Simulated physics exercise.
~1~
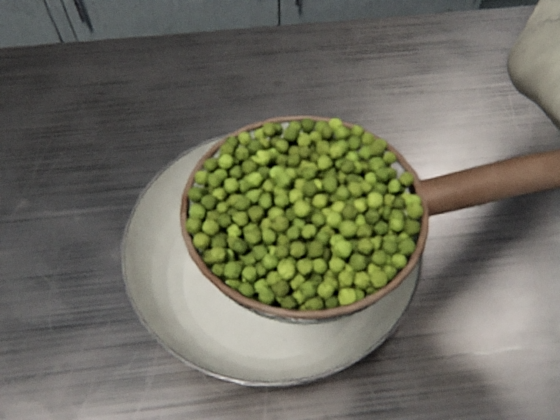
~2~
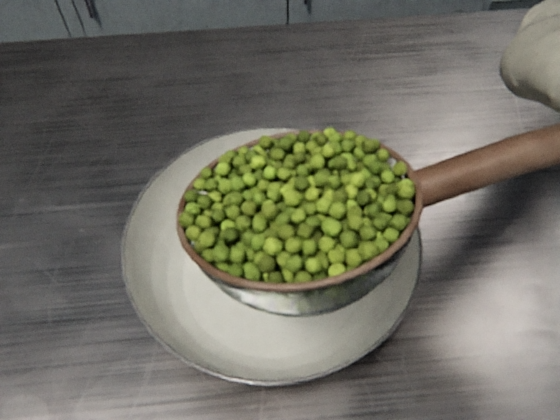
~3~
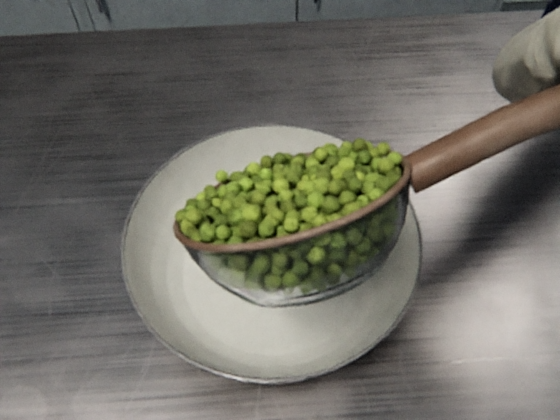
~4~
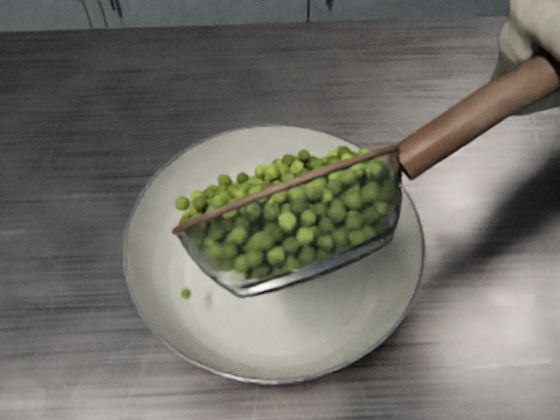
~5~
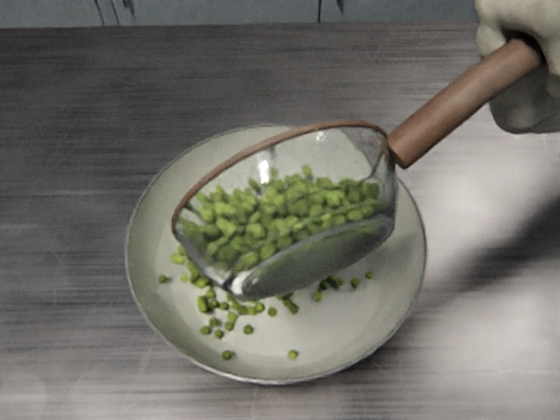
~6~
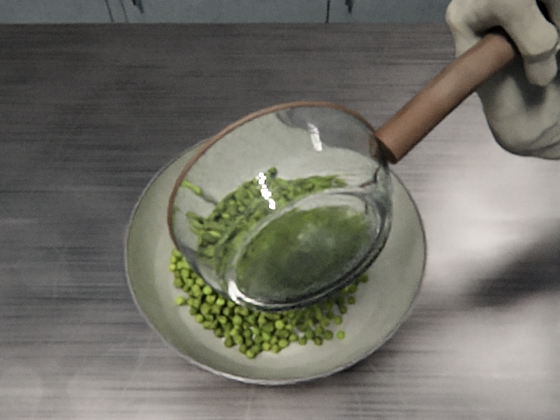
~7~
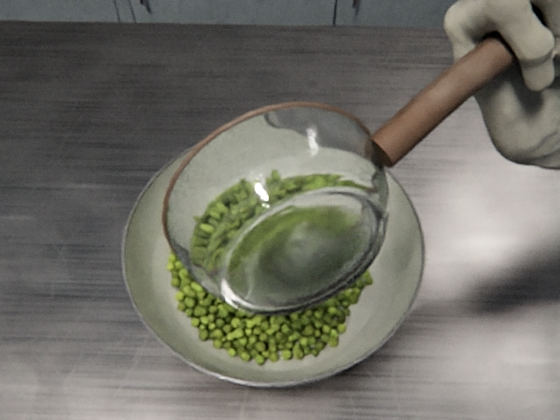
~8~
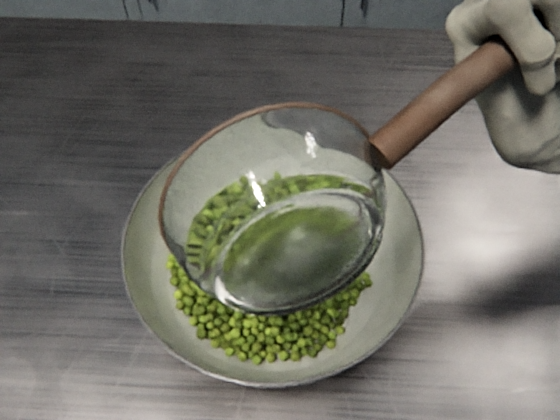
On a brushed grey surface, a pale gloved hand tips a glass ladle of green peas, which spill and settle in a shallow pan.
